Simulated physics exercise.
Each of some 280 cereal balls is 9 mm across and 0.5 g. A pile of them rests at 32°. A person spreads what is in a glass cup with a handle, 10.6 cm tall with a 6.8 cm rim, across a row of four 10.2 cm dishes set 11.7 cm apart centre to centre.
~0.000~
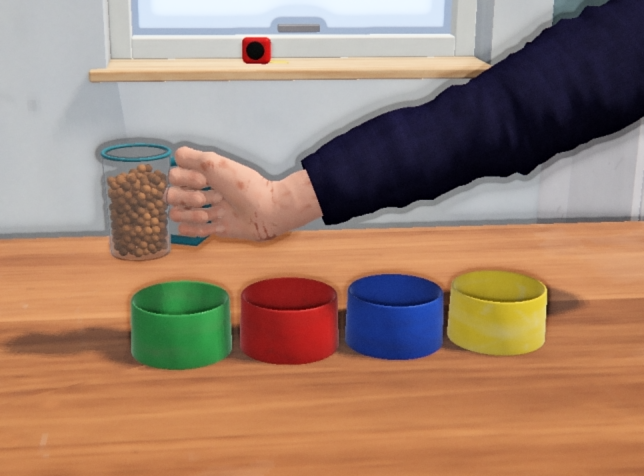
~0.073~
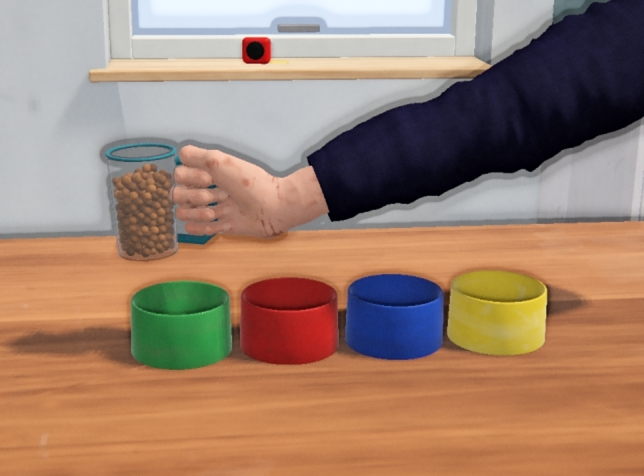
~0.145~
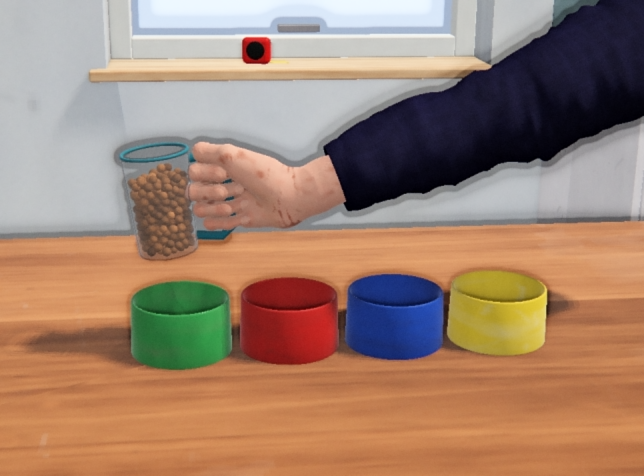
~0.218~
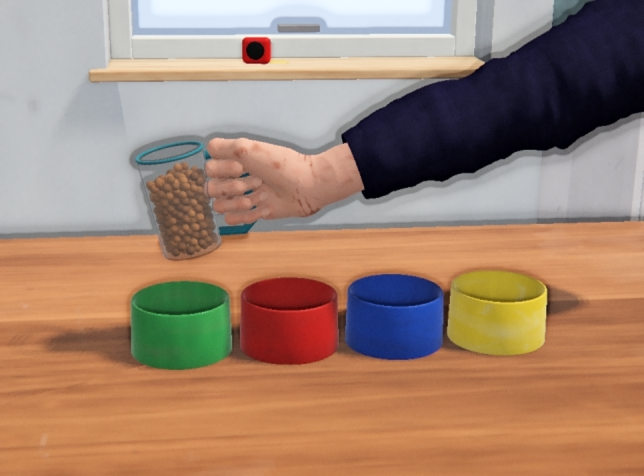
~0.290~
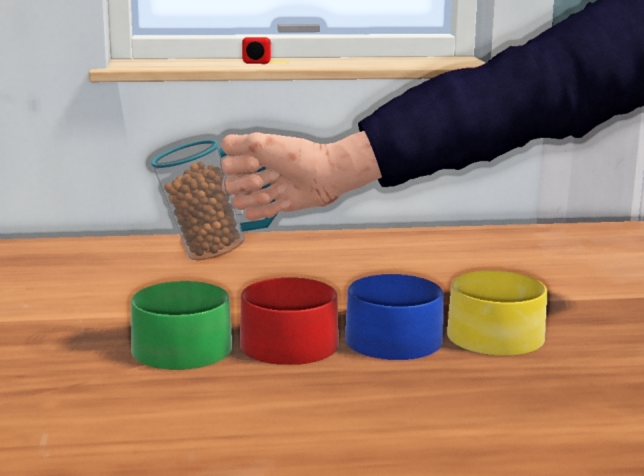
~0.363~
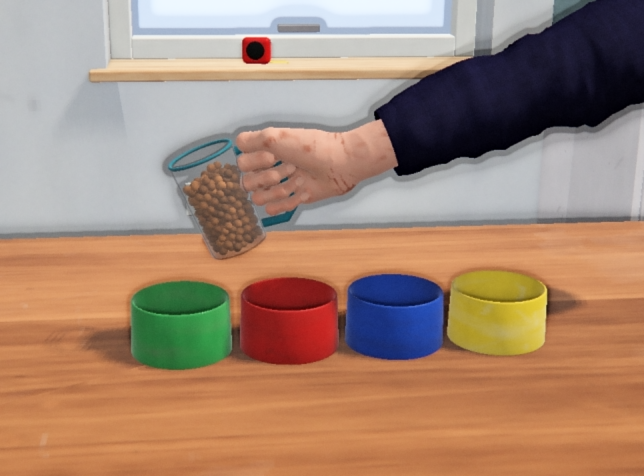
At first, a hand holds a clear cup of small brown balls upright behind the green dish, the leftmost of four dishes in a row on a wooden table. The hand then moves the cup to the right, leaning its top gradually to the left, until it is above the gap between the green and red dishes.
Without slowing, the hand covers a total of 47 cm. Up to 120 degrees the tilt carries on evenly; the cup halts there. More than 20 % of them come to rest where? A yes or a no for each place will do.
At the end, red: The count there will be a fifth or smaller; blue: The count there will be a fifth or smaller; green: The count there will be a fifth or smaller; yellow: The count there will be bigger than a fifth; counter: The count there will be a fifth or smaller.
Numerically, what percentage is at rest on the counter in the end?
About 0 %.
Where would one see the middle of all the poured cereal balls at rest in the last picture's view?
Somewhere around (495, 318) in the final frame.
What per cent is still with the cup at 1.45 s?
100 %.
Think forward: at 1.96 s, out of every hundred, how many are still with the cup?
Estimate: Some 40 %.
After 1.01 s, tilt 68 degrees; cup holds 100 %.
After 1.45 s, tilt 99 degrees; cup holds 100 %.
After 1.96 s, tilt 120 degrees; cup holds 40 %, yellow 55 %.
In the end, at 2.8 s, red 0 %, blue 0 %, green 0 %, yellow 100 %, counter 0 %.
